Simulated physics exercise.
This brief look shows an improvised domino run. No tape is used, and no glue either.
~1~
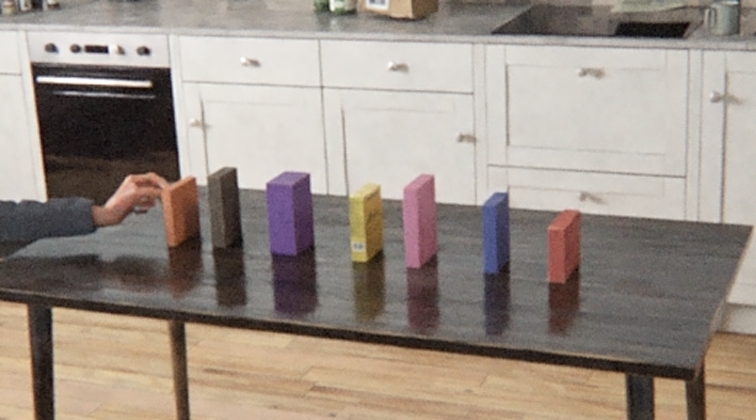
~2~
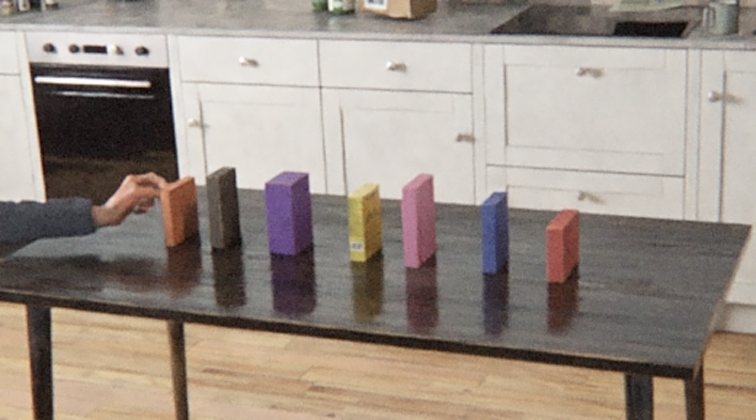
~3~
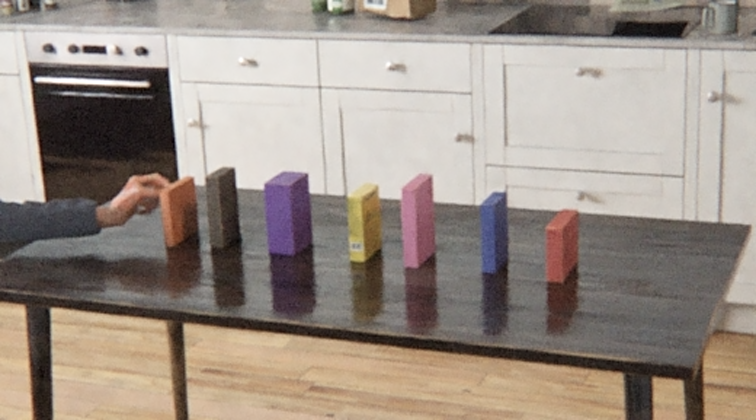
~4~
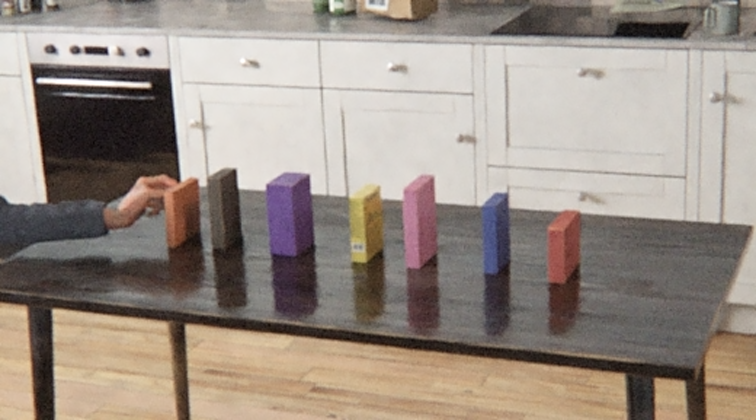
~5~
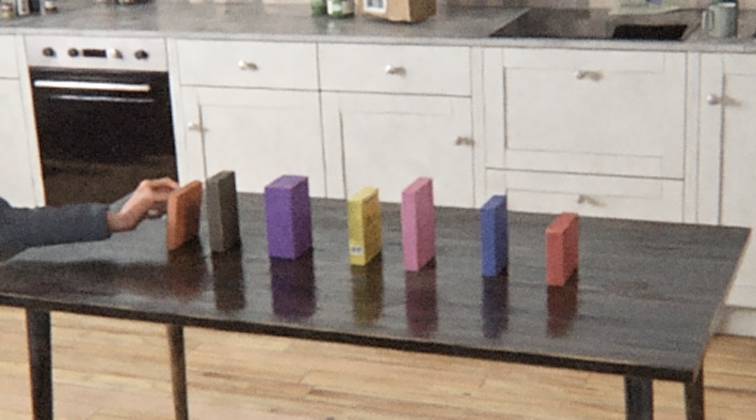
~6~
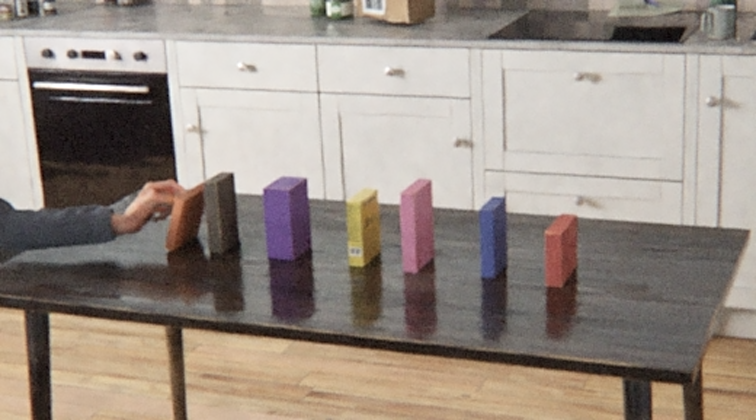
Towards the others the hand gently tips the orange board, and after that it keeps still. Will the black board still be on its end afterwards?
No, doesn't stay up.
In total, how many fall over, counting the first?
The total comes to 7.
Then, 0.90 s on from there, orange board 73° over; black board turned 68° from how it was put near (258, 230); purple block turned 61° from how it was put; yellow packet turned 11° from how it was put.
Then, 1.40 s on from there, orange board 74° over; black board on its side near (265, 243); purple block on its side; pink board turned 73° from how it was put.
In the end, toppled on the table, yellow packet, purple block, pink board, blue block and black board. At the end, from the last picture's camera, black board near (265, 243).
